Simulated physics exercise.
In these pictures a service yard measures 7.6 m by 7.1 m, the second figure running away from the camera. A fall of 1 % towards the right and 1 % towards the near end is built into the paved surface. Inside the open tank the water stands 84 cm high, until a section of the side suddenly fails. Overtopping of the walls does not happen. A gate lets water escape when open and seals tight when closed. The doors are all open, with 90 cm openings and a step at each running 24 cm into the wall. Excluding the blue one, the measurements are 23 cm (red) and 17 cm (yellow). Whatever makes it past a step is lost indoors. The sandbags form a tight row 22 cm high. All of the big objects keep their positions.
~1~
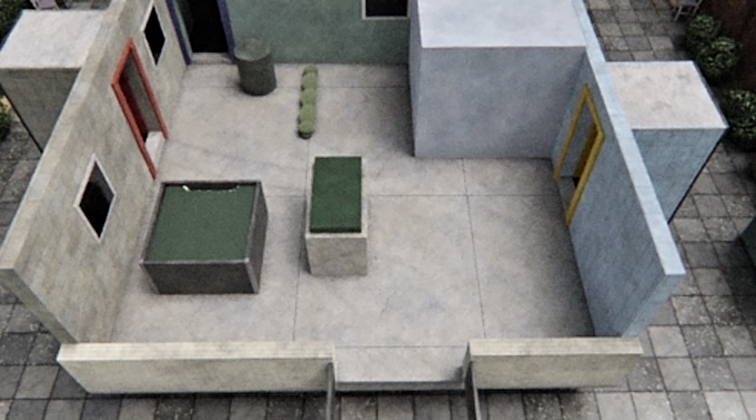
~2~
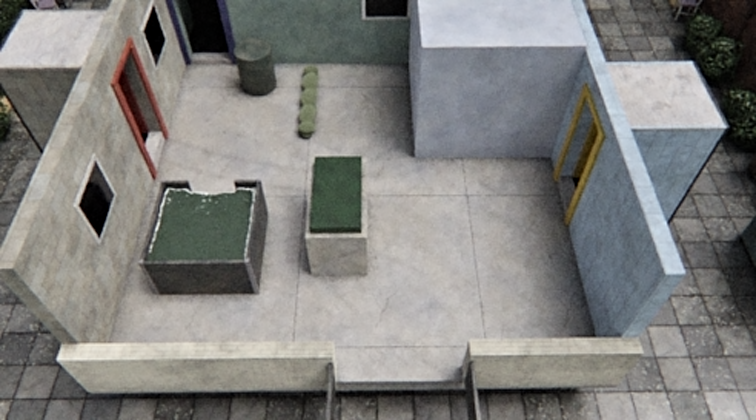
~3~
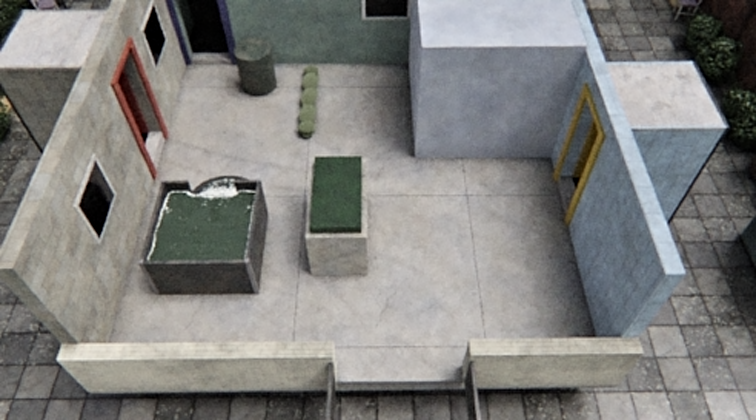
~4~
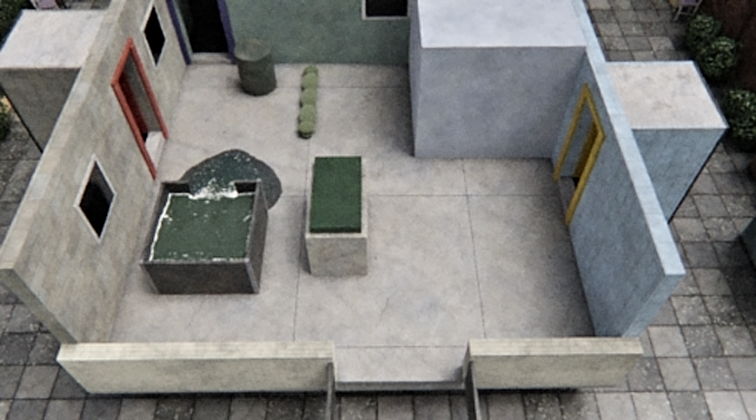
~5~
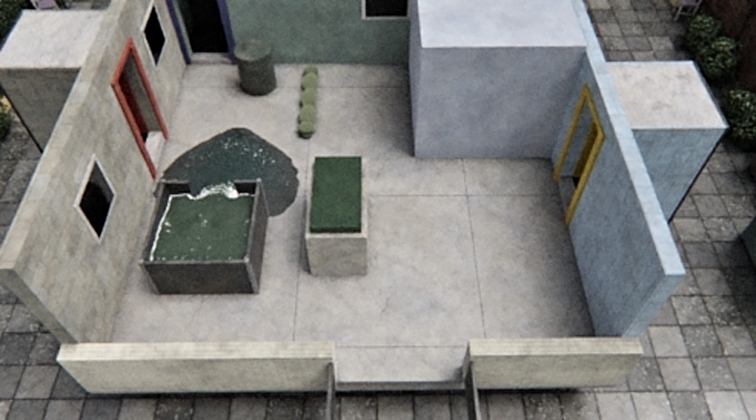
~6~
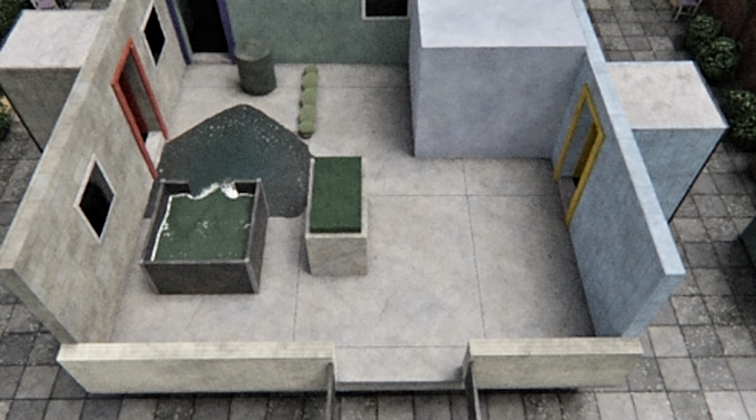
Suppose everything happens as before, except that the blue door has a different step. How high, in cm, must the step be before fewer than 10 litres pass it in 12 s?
About 30 cm.
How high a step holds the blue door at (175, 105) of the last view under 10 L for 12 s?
Something near 14.5 cm.
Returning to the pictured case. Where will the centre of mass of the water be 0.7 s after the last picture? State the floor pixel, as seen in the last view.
Centre of the water: Approx. (223, 199) px.
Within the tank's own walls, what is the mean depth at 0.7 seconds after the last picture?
Mean depth: Approx. 49 cm.
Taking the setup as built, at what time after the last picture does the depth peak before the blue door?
Near 1.6 seconds.
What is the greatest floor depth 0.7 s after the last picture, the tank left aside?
About 34 cm at most.
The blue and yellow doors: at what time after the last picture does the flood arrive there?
Arrival at blue is 0.5 seconds, at yellow 8.5 seconds.
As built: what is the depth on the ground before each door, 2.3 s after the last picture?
The red door has 10 cm, the blue door 22 cm and the yellow door 0 cm.
Then, 0.7 s after the last picture water covers 25 % of the floor, deepest (34 cm) near (226, 207); 3 cm at the blue door, 0 litres in over its 11 cm step.
Then, 2.3 s after the last picture water covers 35 % of the floor, deepest (28 cm) near (198, 82); 22 cm at the blue door, 162 litres in over its 11 cm step.
Then, 11.3 s after the last picture water covers 90 % of the floor, deepest (10 cm) near (590, 321); 3 cm at the blue door, 232 litres in over its 11 cm step.
At the blue door as built, the water peaked near 31 cm, 1.5 s after the last picture.
With a step of 25.5 cm, 28 litres would have come in within the 12 s; with 34 cm, 3 litres. So under 10 litres takes about 30 cm.
